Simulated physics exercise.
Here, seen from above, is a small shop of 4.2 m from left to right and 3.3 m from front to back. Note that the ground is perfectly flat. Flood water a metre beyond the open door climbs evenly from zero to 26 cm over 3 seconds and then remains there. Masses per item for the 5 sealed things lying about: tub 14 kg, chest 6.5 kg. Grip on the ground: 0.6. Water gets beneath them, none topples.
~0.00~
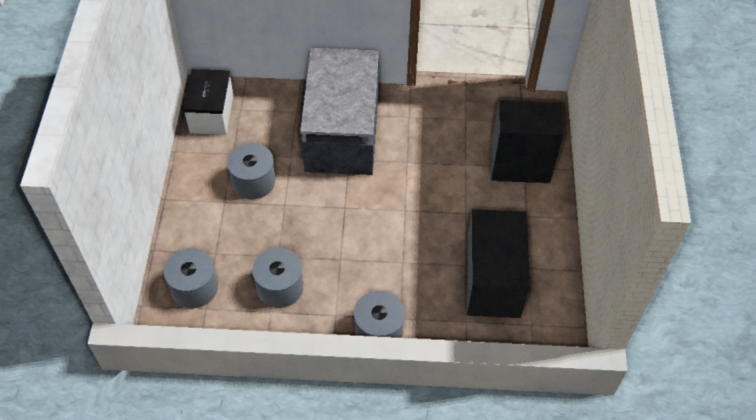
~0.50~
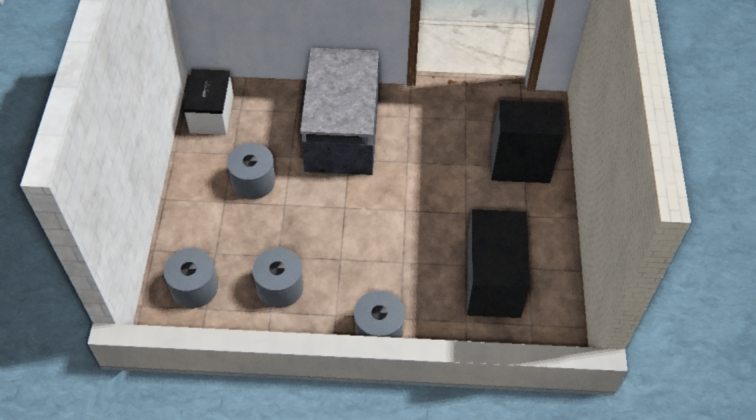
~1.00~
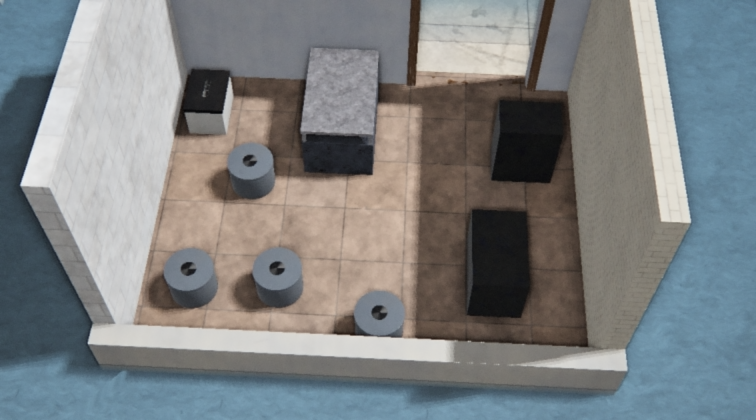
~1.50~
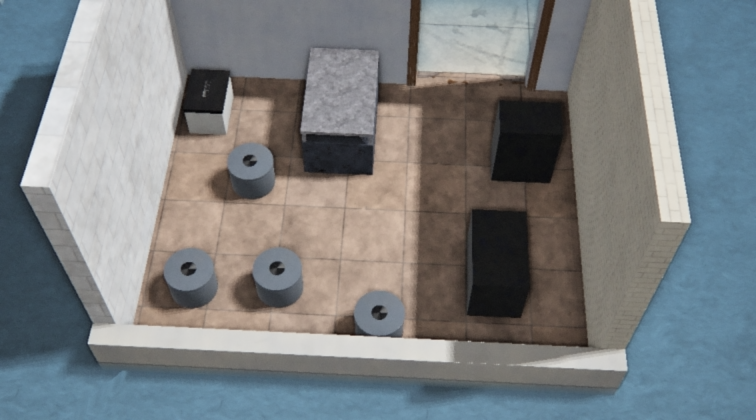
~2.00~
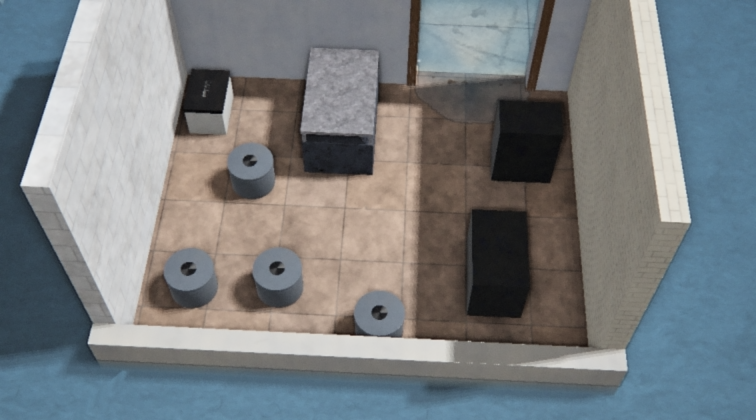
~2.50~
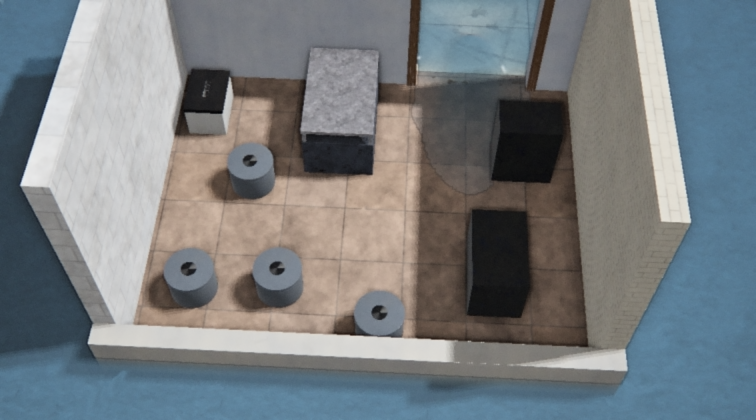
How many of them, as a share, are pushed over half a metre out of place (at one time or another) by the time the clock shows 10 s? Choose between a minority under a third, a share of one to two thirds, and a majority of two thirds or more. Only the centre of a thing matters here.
A majority of two thirds or more.
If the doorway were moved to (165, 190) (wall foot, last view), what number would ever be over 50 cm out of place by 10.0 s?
Count: 4.
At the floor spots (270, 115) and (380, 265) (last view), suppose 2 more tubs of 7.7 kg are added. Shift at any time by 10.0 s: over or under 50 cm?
First one stays within it, second one exceeds it.
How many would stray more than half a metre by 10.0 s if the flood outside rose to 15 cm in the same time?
That would make 0 of them.
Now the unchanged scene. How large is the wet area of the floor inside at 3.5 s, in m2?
Somewhere around 4.5 m2, roughly.
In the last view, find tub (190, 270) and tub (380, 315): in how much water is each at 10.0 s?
First roughly 14 cm, second roughly 17 cm.
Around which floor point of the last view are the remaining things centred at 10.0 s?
Around (240, 159).
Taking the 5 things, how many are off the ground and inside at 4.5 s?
Total: 0.
After 3.5 s 0 of 5 are over 50 cm from their spots; 0 afloat.
After 4.5 s 0 of 5 are over 50 cm from their spots; 0 afloat.
After 7.0 s 2 of 5 are over 50 cm from their spots; 2 afloat.
After 10.0 s 4 of 5 are over 50 cm from their spots, and 4 have been at some point; 4 afloat.
